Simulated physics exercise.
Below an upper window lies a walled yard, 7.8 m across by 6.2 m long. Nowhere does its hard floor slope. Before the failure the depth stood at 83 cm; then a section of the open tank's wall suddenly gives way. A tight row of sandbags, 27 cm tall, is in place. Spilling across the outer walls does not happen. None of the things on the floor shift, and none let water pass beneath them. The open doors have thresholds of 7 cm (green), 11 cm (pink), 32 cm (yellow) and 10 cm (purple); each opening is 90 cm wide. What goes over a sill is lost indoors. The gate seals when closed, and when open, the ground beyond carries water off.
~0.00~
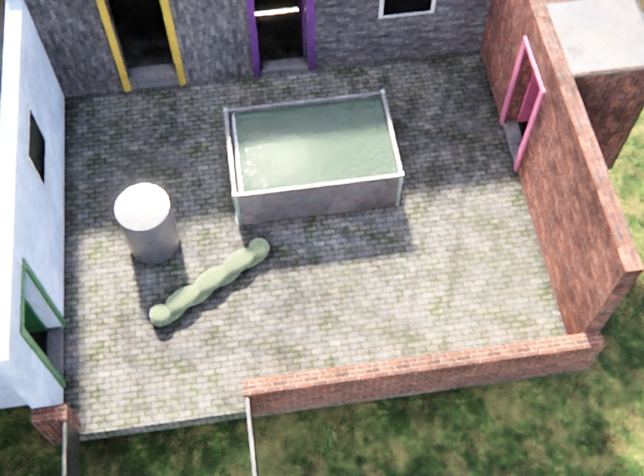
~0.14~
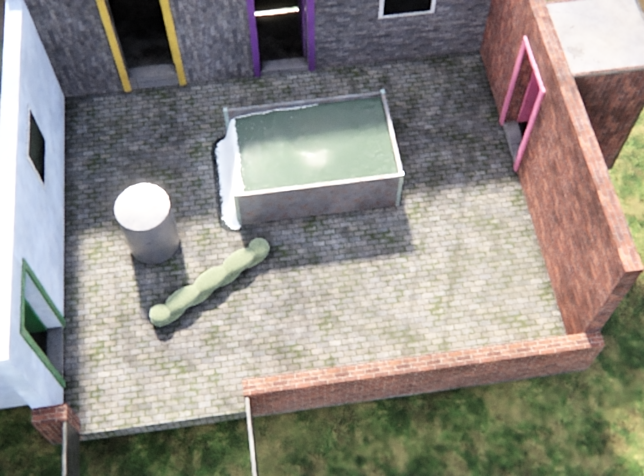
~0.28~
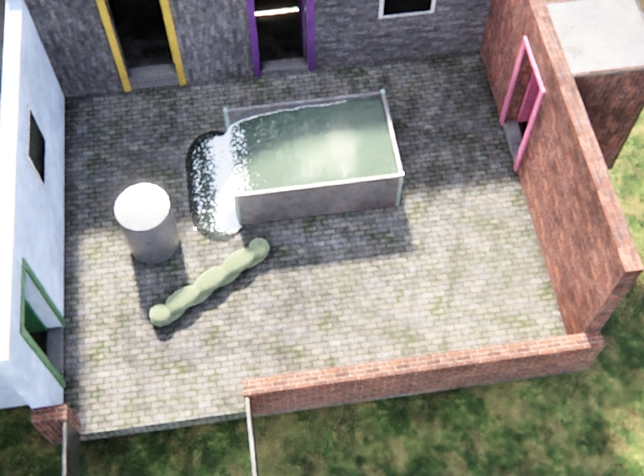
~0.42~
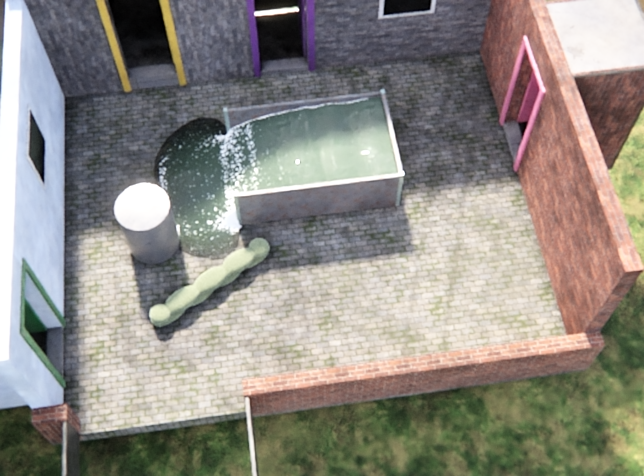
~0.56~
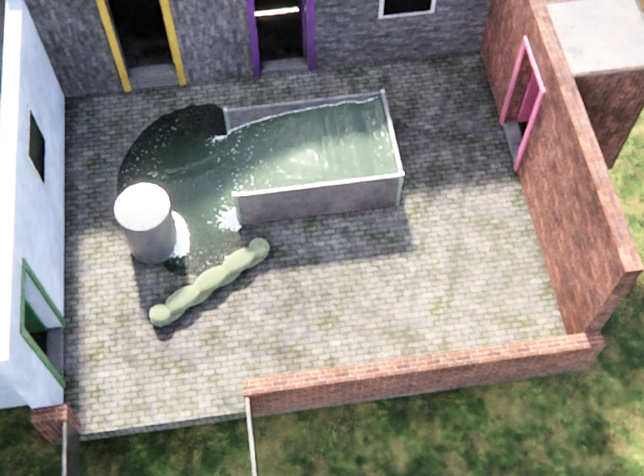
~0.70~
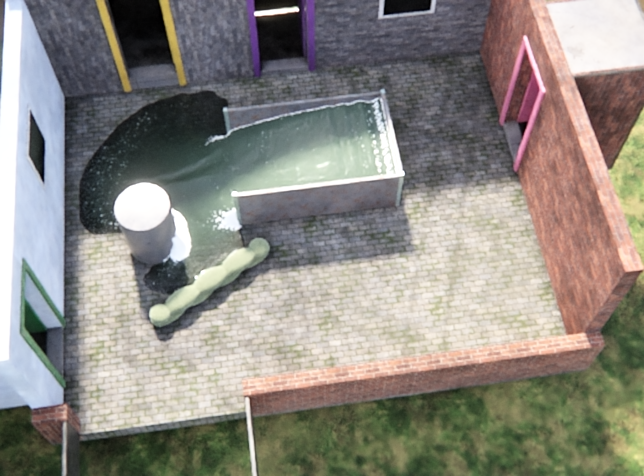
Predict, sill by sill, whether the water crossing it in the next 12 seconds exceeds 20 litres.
Outcome: Watch the green door: It will outstrip the limit, watch the pink door: It will not outstrip the limit, watch the yellow door: It will not outstrip the limit, watch the purple door: It will not outstrip the limit.
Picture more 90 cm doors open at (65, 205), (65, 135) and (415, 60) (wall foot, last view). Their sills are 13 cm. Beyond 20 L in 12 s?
In turn: Beyond it, beyond it, short of it.
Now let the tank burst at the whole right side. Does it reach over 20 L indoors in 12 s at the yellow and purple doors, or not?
Yellow: Within the limit; purple: Within the limit.
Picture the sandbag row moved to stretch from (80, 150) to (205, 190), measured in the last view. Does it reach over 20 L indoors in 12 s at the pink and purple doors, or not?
Well, the pink one ends up within bounds and the purple one ends up within bounds.
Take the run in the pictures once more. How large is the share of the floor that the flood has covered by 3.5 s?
About 40 per cent.
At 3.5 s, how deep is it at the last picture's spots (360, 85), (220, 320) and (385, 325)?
Spot one 0 cm, spot two 0 cm, spot three 0 cm.
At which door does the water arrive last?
Pink.
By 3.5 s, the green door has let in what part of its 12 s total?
About 50 per cent.
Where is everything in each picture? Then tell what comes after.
In the first frame, the open tank at (311, 145) is whole and still, 83 cm deep.
In the second frame, water pours out at (235, 173) and has run 0.9 m, to (237, 228); typically 10 cm deep outside, 83 cm at the open tank's back.
In the third frame, water pours out at (235, 173) and has run 1.2 m, to (217, 237); typically 13 cm deep outside, 83 cm at the open tank's back.
In the fourth frame, the front is at (181, 245), 1.5 m from the gap at (236, 175); 2.9 m2 of floor is under water; 83 cm left at the back of the open tank.
In the fifth frame, the front is at (124, 171), 2.0 m from the gap at (236, 175); 4.7 m2 of floor is under water; 82 cm left at the back of the open tank.
In the sixth frame, the front is at (86, 220), 2.6 m from the gap at (236, 175); 6.7 m2 of floor is under water; 72 cm left at the back of the open tank.
After 1.4 s water covers 25 % of the floor and is deepest (50 cm) near (76, 180); green door not reached, pink door not reached, yellow door 7 cm at the sill, 0 L in, purple door not reached.
After 2.2 s water covers 30 % of the floor and is deepest (63 cm) near (65, 100); green door 15 cm at the sill, 5 L in, pink door not reached, yellow door 9 cm at the sill, 0 L in, purple door not reached.
After 3.5 s water covers 40 % of the floor and is deepest (36 cm) near (65, 100); green door 17 cm at the sill, 71 L in, pink door not reached, yellow door 19 cm at the sill, 0 L in, purple door 7 cm at the sill, 0 L in.
After 7.0 s water covers 75 % of the floor and is deepest (20 cm) near (431, 66); green door 9 cm at the sill, 134 L in, pink door 10 cm at the sill, 1 L in, yellow door 12 cm at the sill, 0 L in, purple door 5 cm at the sill, 0 L in.
After 12.0 s water covers 95 % of the floor and is deepest (10 cm) near (543, 354); green door 5 cm at the sill, 138 L in, pink door 6 cm at the sill, 1 L in, yellow door 6 cm at the sill, 0 L in, purple door 4 cm at the sill, 0 L in.
